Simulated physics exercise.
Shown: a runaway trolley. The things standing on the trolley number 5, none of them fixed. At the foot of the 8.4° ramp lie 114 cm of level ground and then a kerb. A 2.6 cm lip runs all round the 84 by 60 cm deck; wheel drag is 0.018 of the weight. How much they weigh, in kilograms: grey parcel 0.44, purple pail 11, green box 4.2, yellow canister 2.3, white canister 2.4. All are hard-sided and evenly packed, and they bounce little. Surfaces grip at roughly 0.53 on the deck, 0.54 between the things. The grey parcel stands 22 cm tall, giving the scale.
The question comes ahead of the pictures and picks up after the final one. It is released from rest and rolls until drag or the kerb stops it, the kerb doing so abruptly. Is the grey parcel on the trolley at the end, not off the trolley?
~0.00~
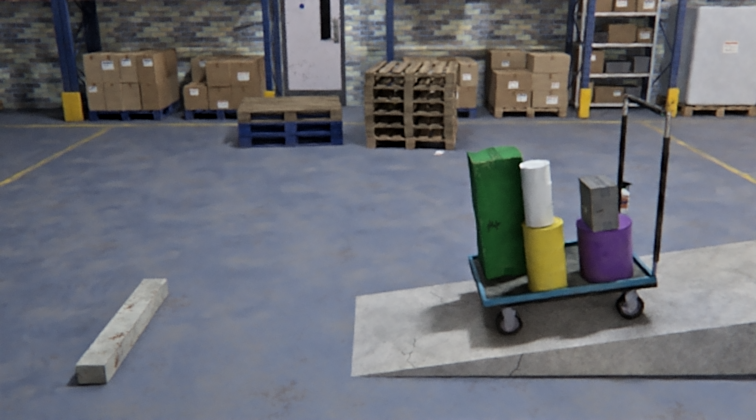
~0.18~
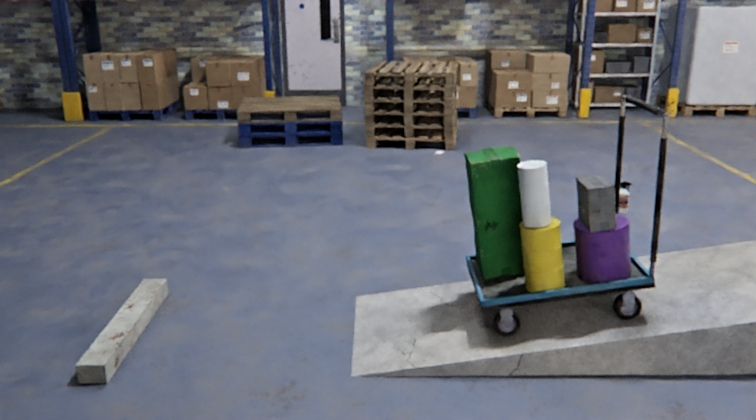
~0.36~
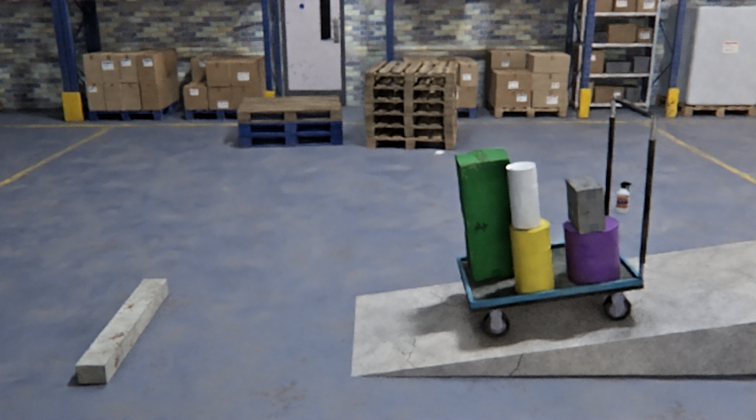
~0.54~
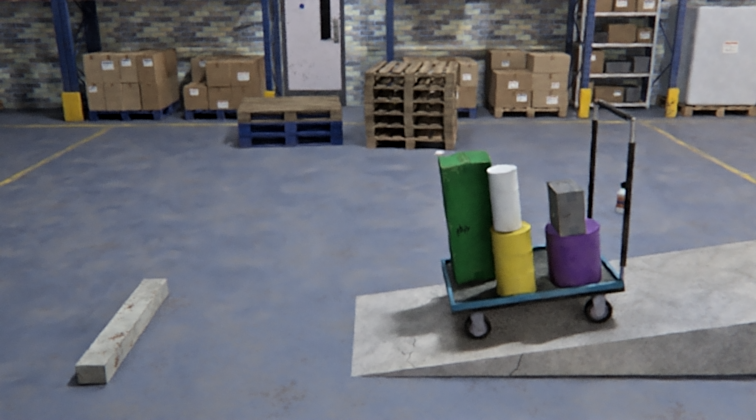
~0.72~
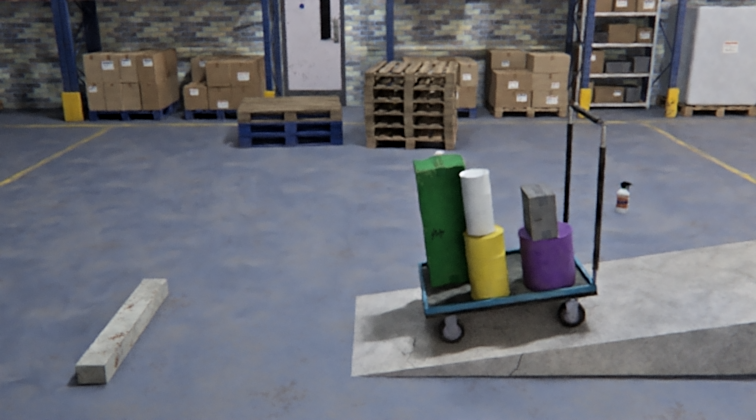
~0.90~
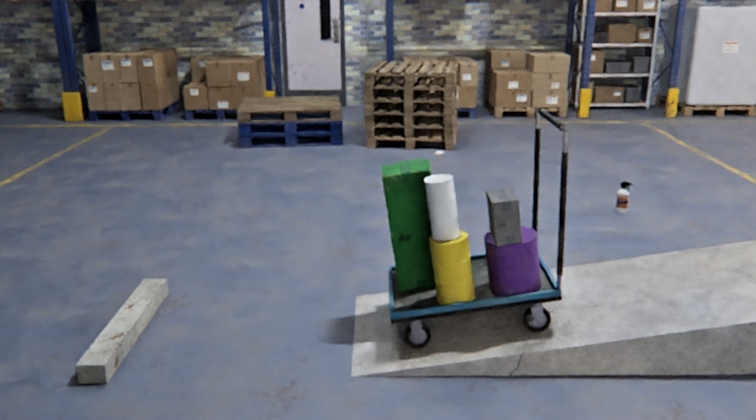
Yes - it keeps its seat.
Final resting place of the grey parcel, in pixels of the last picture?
Around (191, 240).
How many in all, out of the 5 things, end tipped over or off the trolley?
That makes 3.
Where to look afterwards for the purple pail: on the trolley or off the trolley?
The purple pail ends on the trolley.
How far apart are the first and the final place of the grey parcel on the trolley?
It ends up around 20 cm from its start.
After 1.70 s, 23 cm to the kerb.
After 2.10 s, trolley at the kerb; grey parcel 5° off its base near (189, 240); white canister 28° off its base; yellow canister 28° off its base.
After 2.30 s, trolley at the kerb; green box and white canister now off the trolley; grey parcel moved 19 cm near (190, 240); yellow canister 72° off its base.
After 2.50 s, trolley at the kerb; yellow canister now off the trolley; grey parcel moved 19 cm near (190, 240); purple pail moved 18 cm.
In the end (3.6 s), off the trolley, green box, yellow canister and white canister; not toppled but over 10 cm from the start, grey parcel and purple pail. At the end, from the last picture's camera, grey parcel near (191, 240).
